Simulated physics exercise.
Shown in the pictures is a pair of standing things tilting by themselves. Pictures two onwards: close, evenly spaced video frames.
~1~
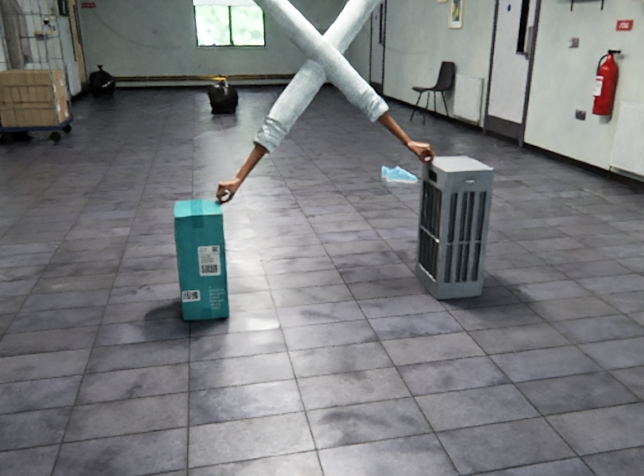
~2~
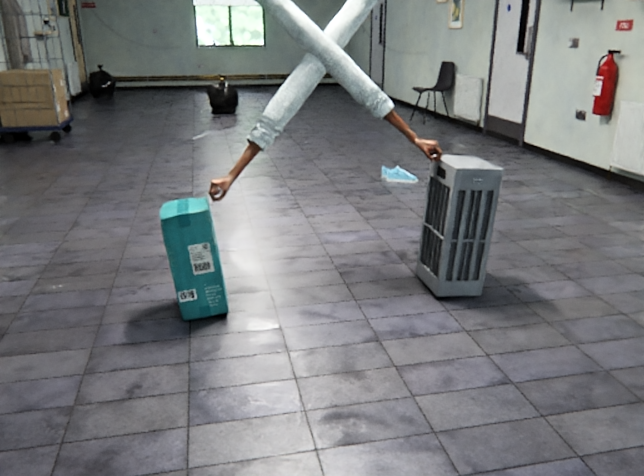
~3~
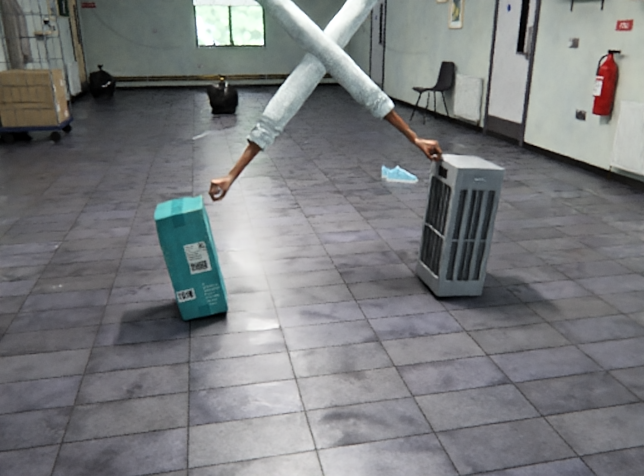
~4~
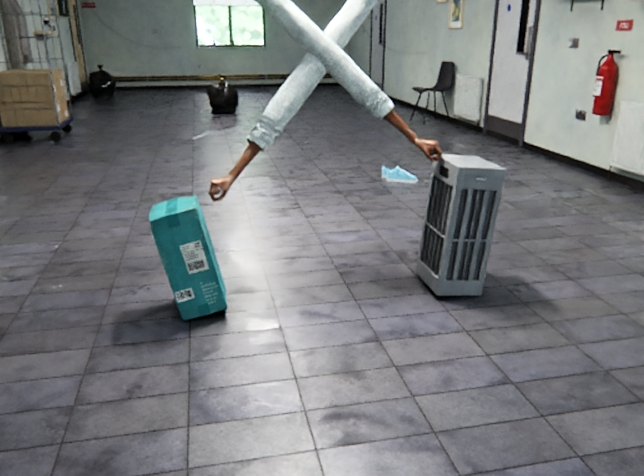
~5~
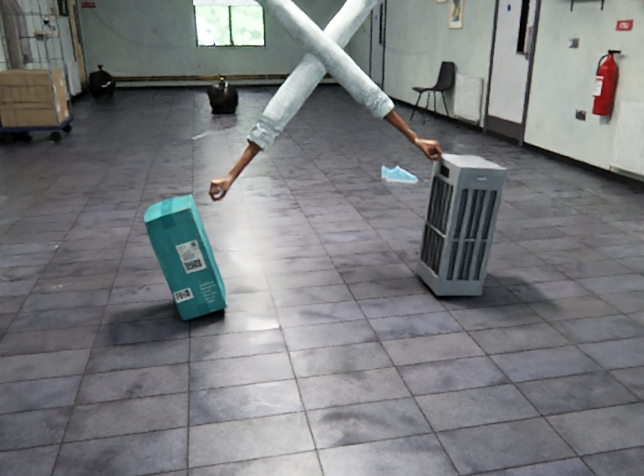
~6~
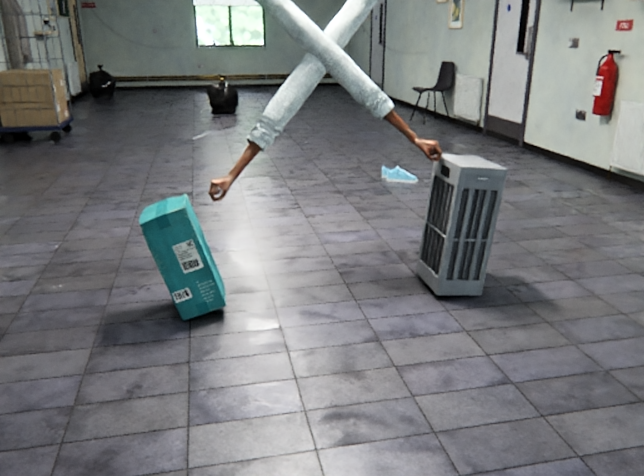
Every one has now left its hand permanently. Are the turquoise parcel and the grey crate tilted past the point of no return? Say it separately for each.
In the end the turquoise parcel does not recover; the grey crate, meanwhile, swings back up.
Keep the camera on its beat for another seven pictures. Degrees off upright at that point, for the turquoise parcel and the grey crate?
Tilts at that frame: 35° and 4°.
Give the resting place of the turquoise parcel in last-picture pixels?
I'd say it stops near (123, 295).
Then, 0.24 s past the last view, turquoise parcel 46° off upright near (154, 263); grey crate upright near (450, 227).
Finally, the turquoise parcel goes down on its side, near (123, 295); the grey crate returns to its base, near (452, 227).
